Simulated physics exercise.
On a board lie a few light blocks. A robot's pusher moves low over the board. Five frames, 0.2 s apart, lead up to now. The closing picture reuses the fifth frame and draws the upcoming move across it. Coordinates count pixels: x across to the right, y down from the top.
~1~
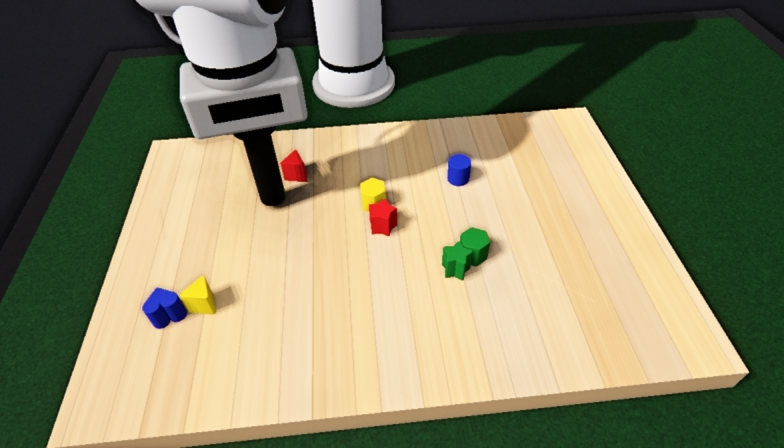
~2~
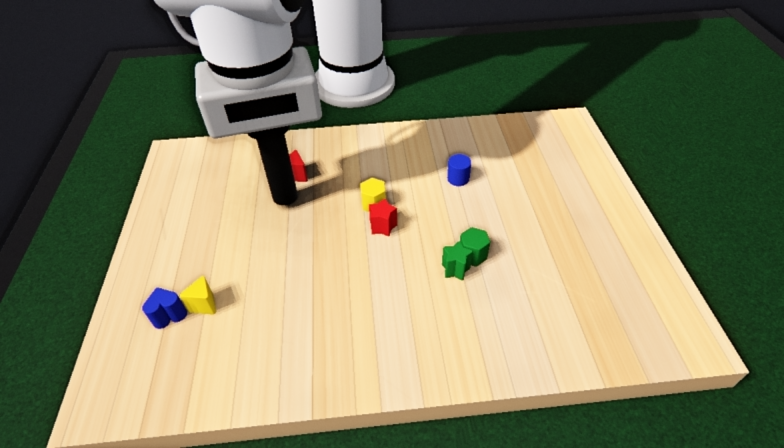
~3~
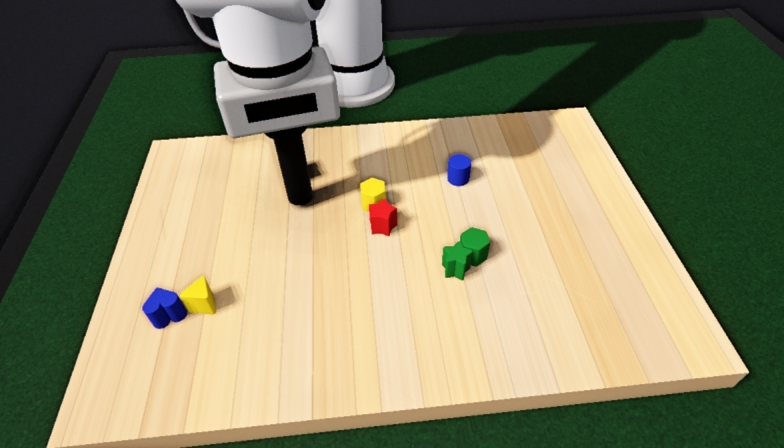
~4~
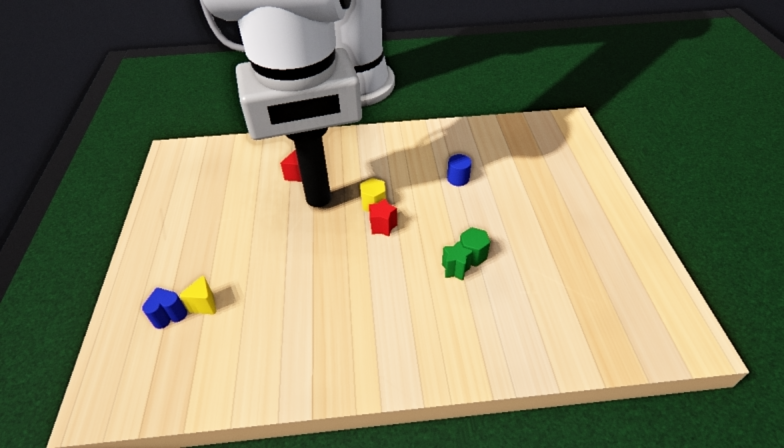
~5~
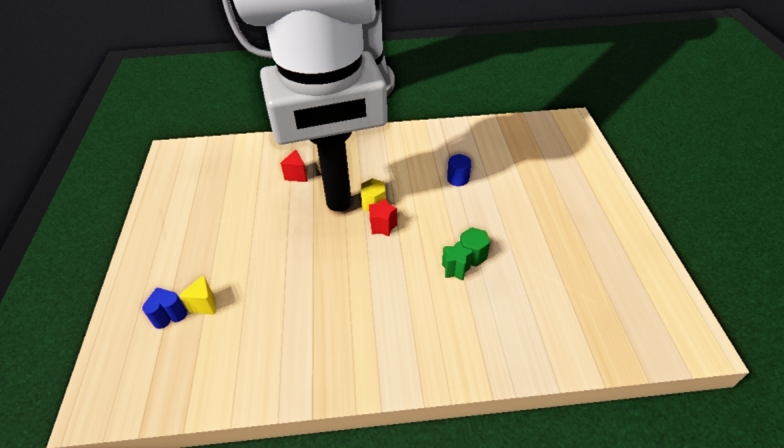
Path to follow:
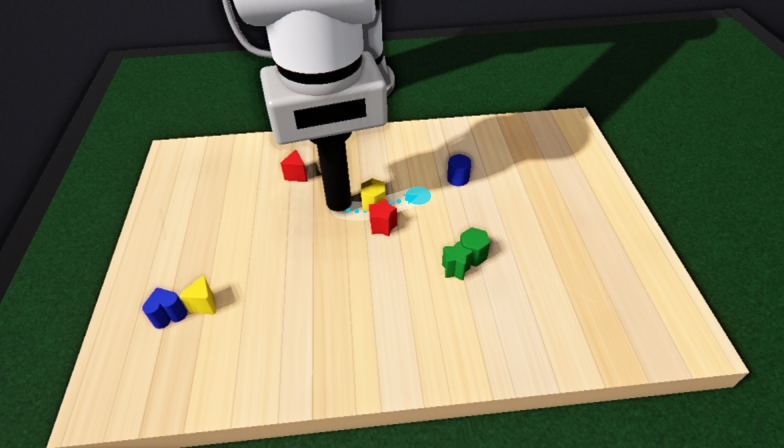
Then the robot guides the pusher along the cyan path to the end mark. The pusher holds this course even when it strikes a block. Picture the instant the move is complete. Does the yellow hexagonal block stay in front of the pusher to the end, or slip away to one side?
Ahead of the pusher.
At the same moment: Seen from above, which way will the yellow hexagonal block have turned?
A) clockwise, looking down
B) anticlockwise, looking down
My answer is option B.
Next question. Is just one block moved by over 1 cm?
Yes - that is the case.
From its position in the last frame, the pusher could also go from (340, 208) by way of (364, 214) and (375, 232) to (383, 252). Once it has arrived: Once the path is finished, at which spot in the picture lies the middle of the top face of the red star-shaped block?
It is going to be at (407, 229).
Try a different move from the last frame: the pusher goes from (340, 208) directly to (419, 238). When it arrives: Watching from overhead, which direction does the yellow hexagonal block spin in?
Overhead view: Anti-clockwise.
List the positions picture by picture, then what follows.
In the first picture, pusher tip (273, 198); block tops, yellow hexagonal block (373, 187); red star-shaped block (382, 209).
In the second picture, pusher (285, 197); blocks unchanged.
In the third picture, pusher (301, 197); blocks unchanged.
In the fourth picture, pusher (319, 199); blocks unchanged.
In the fifth picture, pusher (339, 203); yellow hexagonal block (373, 187); red star-shaped block (382, 209).
Path on the board, from (340, 208) through (367, 210) and (393, 203) to (418, 196).
The first path, step by step. One third of the way, pusher (367, 205); yellow hexagonal block (388, 183), turned 30° anticlockwise.
Two thirds of the way, pusher (393, 198); yellow hexagonal block (413, 174), turned 40° anticlockwise.
At the end, pusher (418, 190); yellow hexagonal block (435, 165), turned 50° anticlockwise; red star-shaped block in place.
